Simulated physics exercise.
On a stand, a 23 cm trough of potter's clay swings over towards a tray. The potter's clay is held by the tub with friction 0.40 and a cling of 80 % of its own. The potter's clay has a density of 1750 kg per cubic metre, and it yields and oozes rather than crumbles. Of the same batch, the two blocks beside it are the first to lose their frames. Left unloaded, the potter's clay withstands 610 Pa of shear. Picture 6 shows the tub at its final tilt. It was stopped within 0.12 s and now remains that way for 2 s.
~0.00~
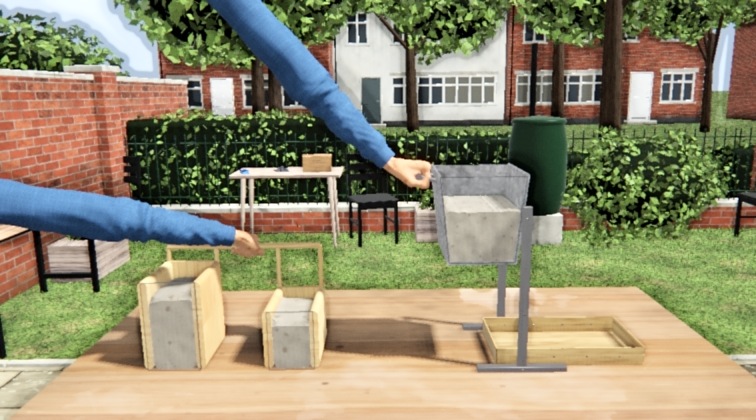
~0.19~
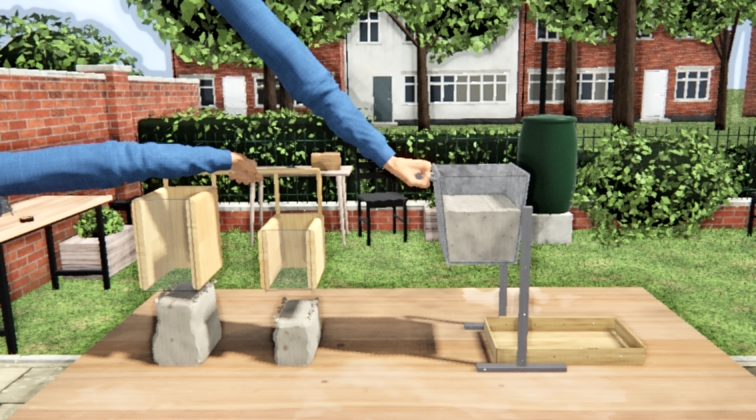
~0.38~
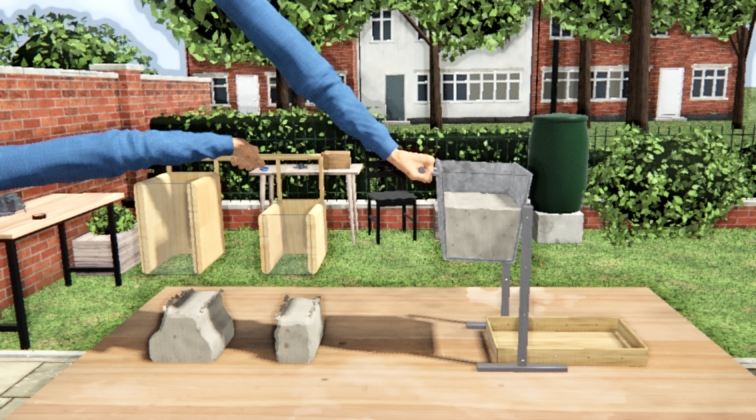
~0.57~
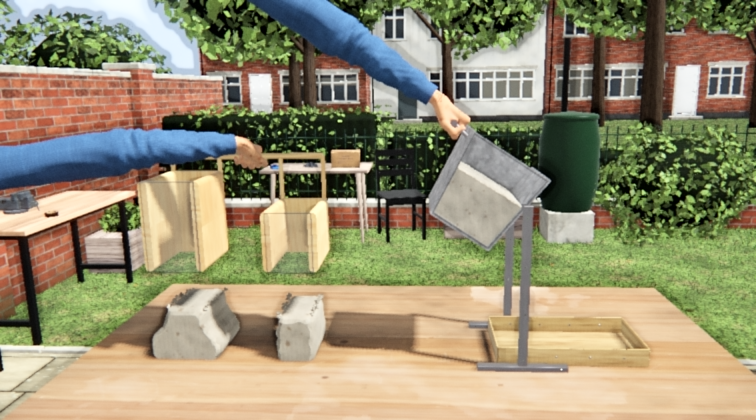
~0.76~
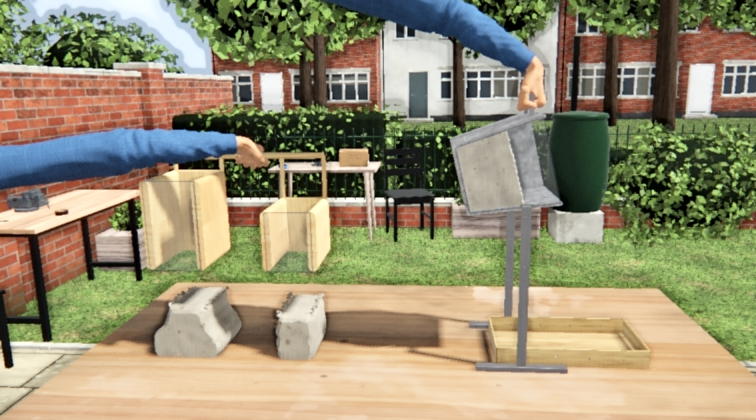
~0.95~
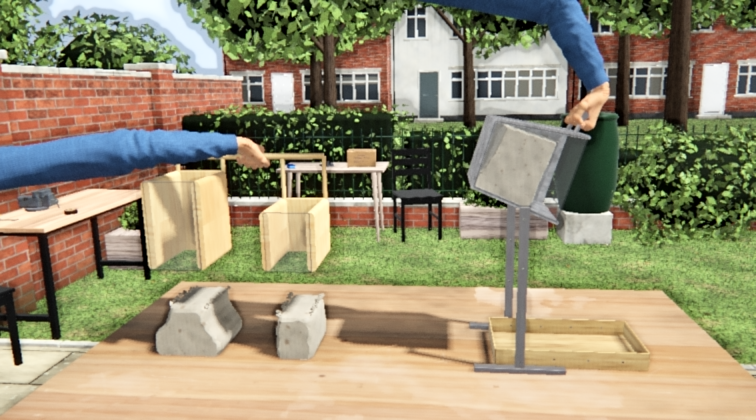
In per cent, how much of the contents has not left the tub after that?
Expect about 36 out of 100.
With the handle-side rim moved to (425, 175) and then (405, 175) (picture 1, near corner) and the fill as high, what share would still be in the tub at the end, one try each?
First try 35 per cent, second try 12 per cent.
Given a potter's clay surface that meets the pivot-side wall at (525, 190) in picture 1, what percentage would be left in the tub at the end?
I'd guess around 30 in a hundred.
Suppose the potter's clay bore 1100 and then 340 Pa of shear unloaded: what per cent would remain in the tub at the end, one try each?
Result: 50 % for the first case, 25 % for the second.
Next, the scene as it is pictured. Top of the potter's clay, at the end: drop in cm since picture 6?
About 12 cm.
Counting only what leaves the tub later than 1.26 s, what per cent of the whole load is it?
That comes to some 6 per cent of the load.
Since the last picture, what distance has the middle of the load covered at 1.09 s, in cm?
Some 7 cm.
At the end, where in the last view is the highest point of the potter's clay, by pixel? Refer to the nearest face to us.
About (521, 175).
By 1.09 s, the tub is at 107 degrees and holds 97 %.
By 1.26 s, the tub is at 107 degrees and holds 42 %.
By 1.43 s, the tub is at 107 degrees and holds 36 %.
By 1.60 s, the tub is at 107 degrees and holds 36 %.
By 2.95 s, at the end, the tub is at 107 degrees and holds 36 %.
